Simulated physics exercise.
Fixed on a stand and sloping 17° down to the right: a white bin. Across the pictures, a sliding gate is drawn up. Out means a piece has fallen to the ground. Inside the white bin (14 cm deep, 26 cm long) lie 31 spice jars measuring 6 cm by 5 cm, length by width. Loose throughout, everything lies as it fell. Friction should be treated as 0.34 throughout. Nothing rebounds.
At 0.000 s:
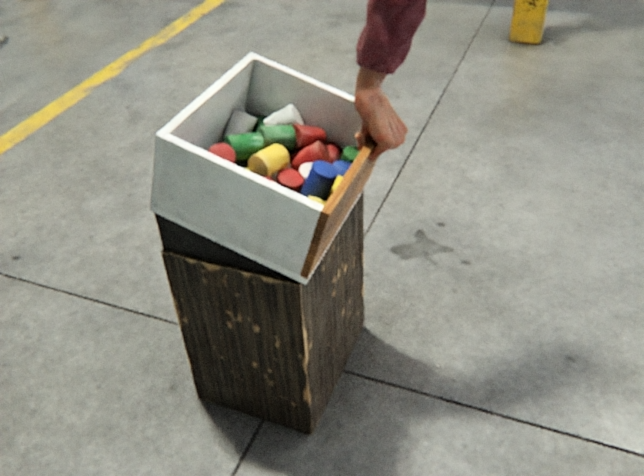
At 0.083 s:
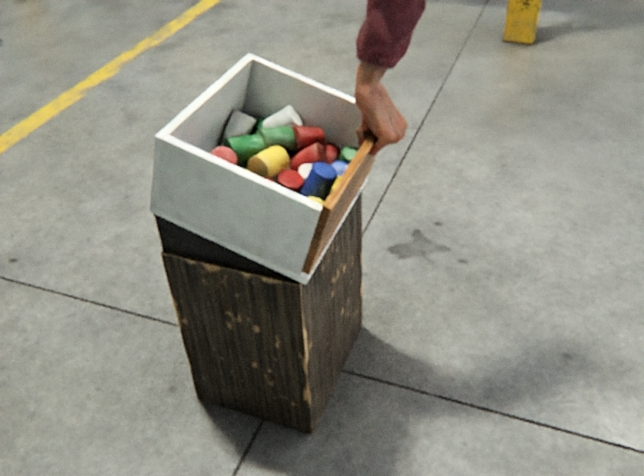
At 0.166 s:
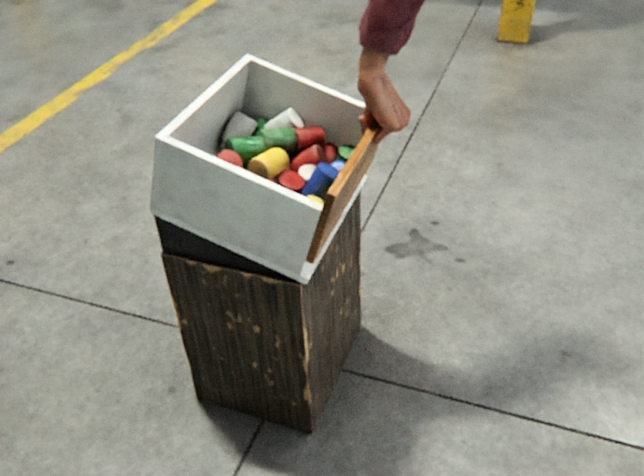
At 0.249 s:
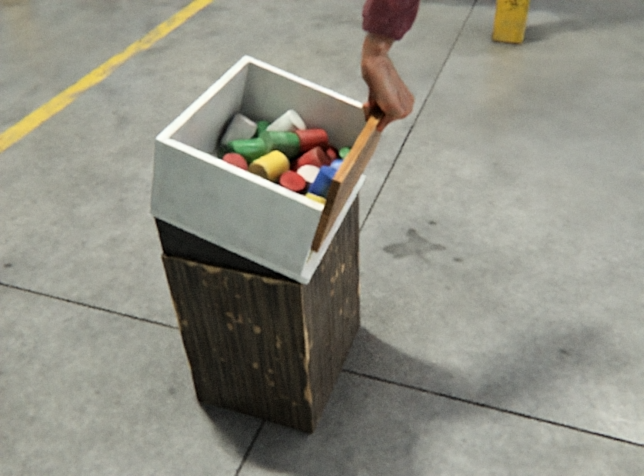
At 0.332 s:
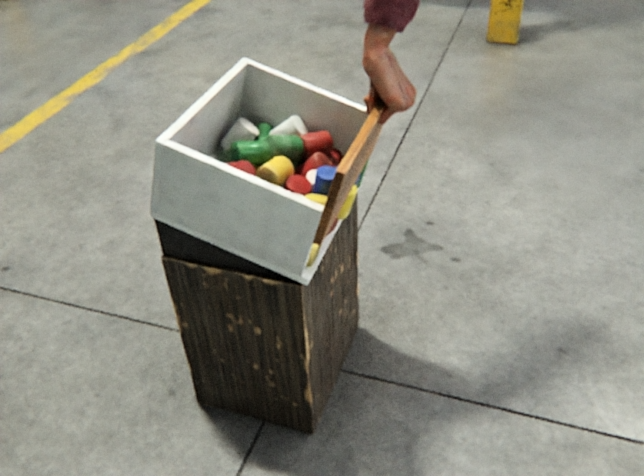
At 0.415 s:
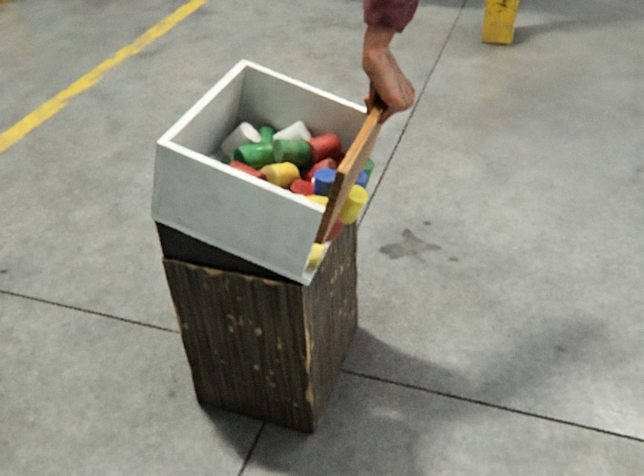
A hand in a dark red sleeve slowly raised the wooden gate on a tilted white bin atop a dark wooden block, and the colourful little jars inside shifted down toward the opening.
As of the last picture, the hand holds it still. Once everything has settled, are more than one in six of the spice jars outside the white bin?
Yes.
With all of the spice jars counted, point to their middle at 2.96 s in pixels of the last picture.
Centre approx. at (407, 398).
After 0.82 s, 5 of 31 out of the white bin.
After 1.33 s, 13 of 31 out of the white bin.
After 2.04 s, 23 of 31 out of the white bin.
When it is over (at 2.96 s), 28 of 31 out of the white bin. Asked share, 28 of 31, 90 per cent.
